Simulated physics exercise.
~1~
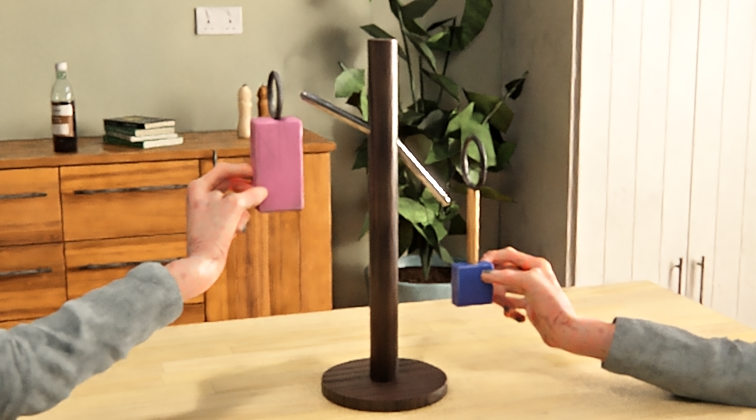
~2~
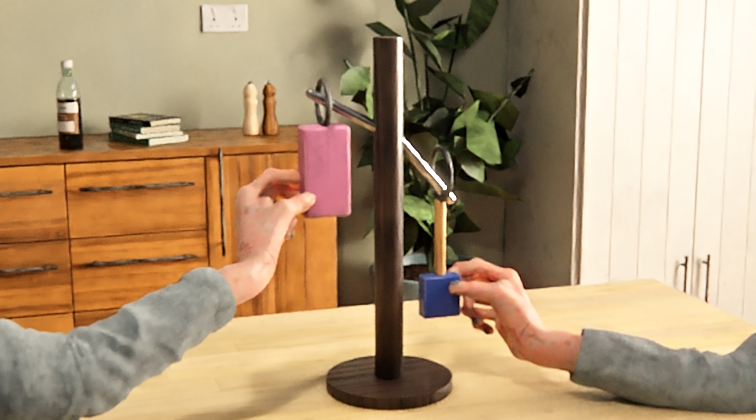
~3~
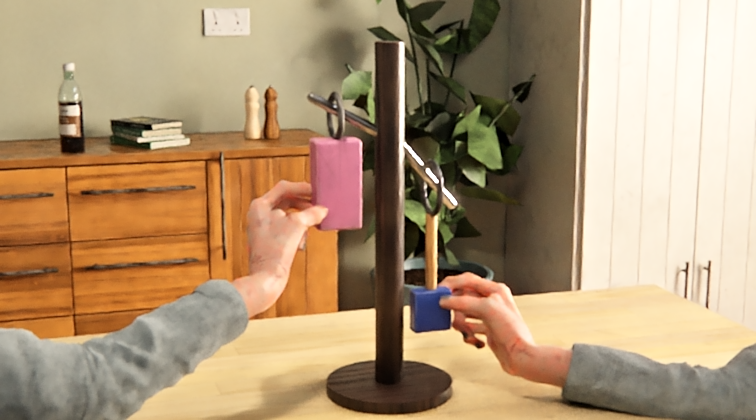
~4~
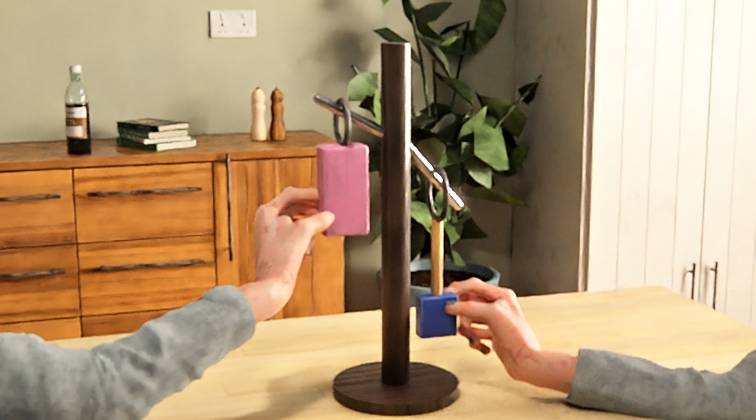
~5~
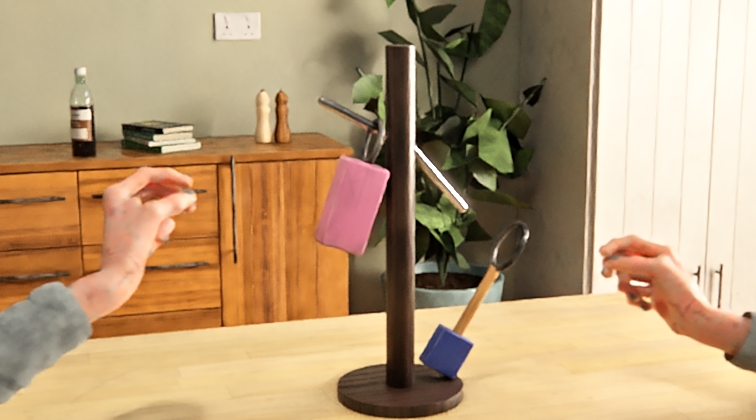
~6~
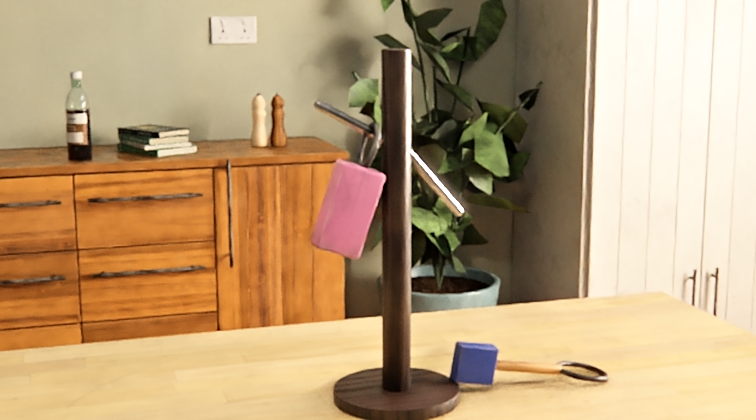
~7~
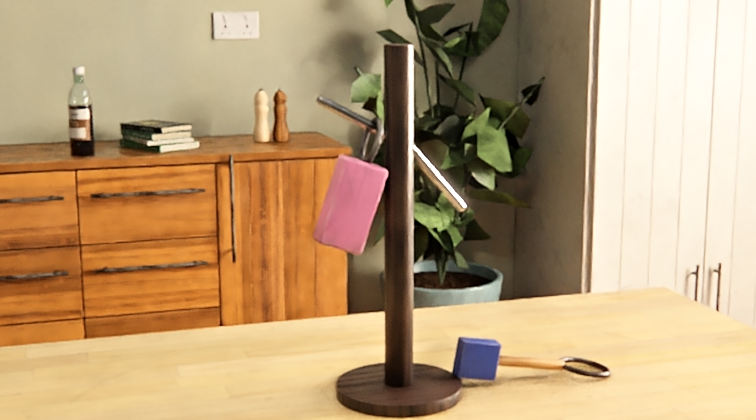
The clip shows two hands bringing a ringed pink pouch and a ringed blue brush onto the slanting pegs of a dark stand, then letting go. The pink pouch tilts and stays hanging on the left, while the blue brush slips off and ends lying on the table.
